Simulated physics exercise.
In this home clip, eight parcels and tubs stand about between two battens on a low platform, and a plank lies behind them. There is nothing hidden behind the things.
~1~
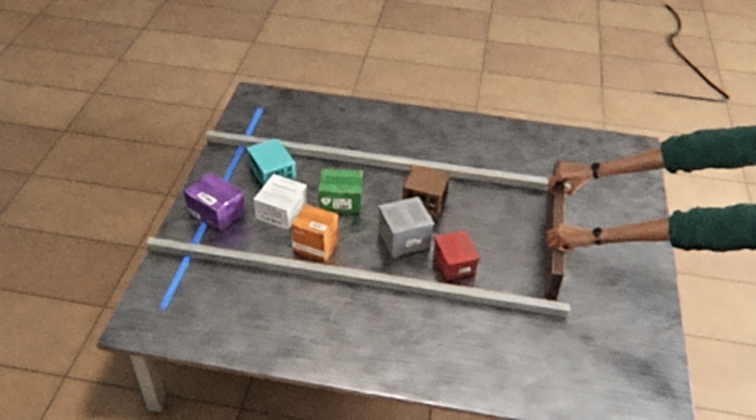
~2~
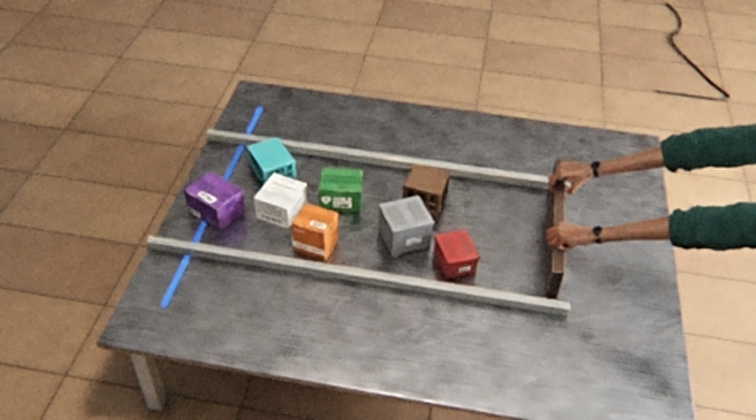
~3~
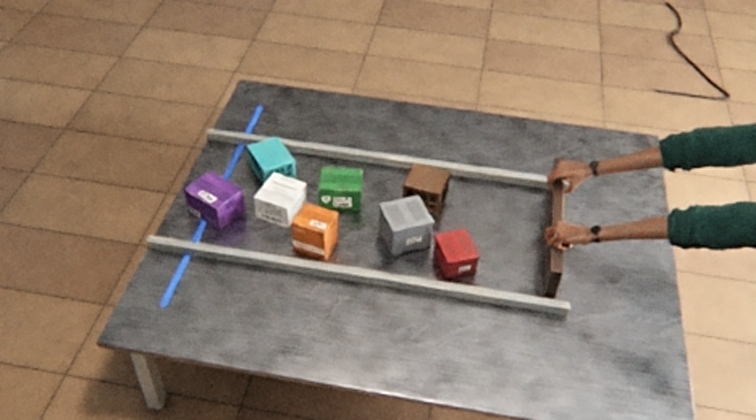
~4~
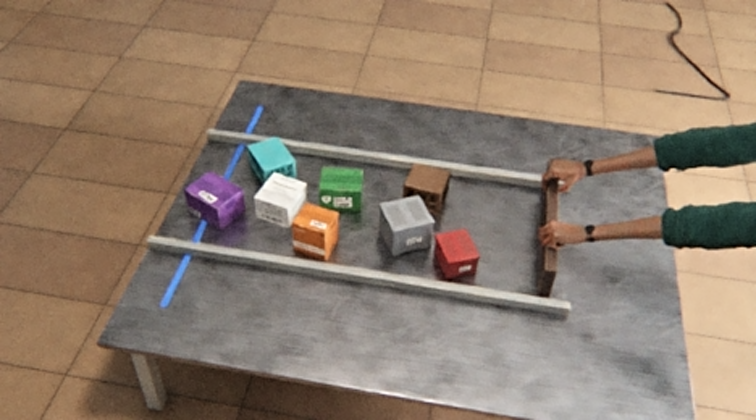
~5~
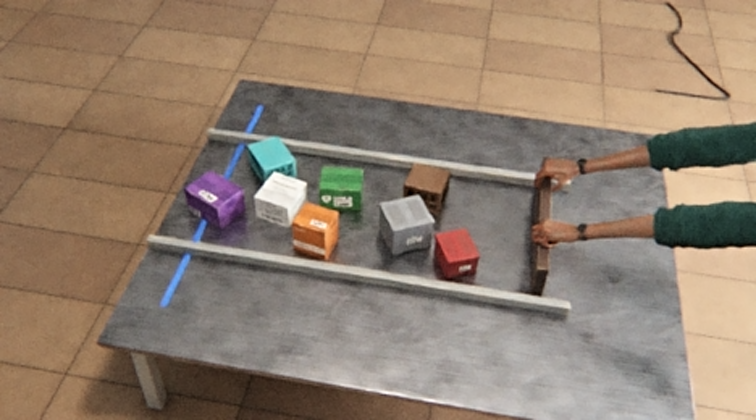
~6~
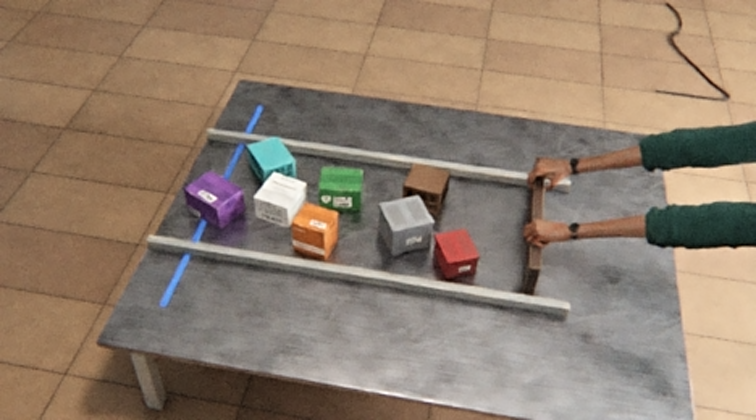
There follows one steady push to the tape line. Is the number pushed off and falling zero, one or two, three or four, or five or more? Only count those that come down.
It is five or more.
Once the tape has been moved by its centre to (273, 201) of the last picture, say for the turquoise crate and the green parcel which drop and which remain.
The turquoise crate goes down, the green parcel remains in place.
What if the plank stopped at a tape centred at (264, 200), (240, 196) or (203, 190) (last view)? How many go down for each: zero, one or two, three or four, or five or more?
One or two; three or four; five or over.
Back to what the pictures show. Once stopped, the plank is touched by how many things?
It's 3.
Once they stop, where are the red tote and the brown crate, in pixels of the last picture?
Final spots - red tote (185, 217), brown crate (210, 158).
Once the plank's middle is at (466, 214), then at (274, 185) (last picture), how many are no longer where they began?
First 1, after that 8.
Soon after, none off yet; purple parcel at rest near (215, 200); turquoise crate at rest near (272, 161); white box at rest near (281, 200).
After that, none off yet; purple parcel displaced a little near (209, 201); turquoise crate displaced a little near (268, 158); white box displaced a little near (257, 200).
And then, none off yet; purple parcel displaced about its own width near (166, 212); turquoise crate displaced well along near (198, 147); white box displaced well along near (196, 193).
In the end, the number that fall off is five or more; gone, green parcel, orange parcel, white box, turquoise crate and purple parcel.
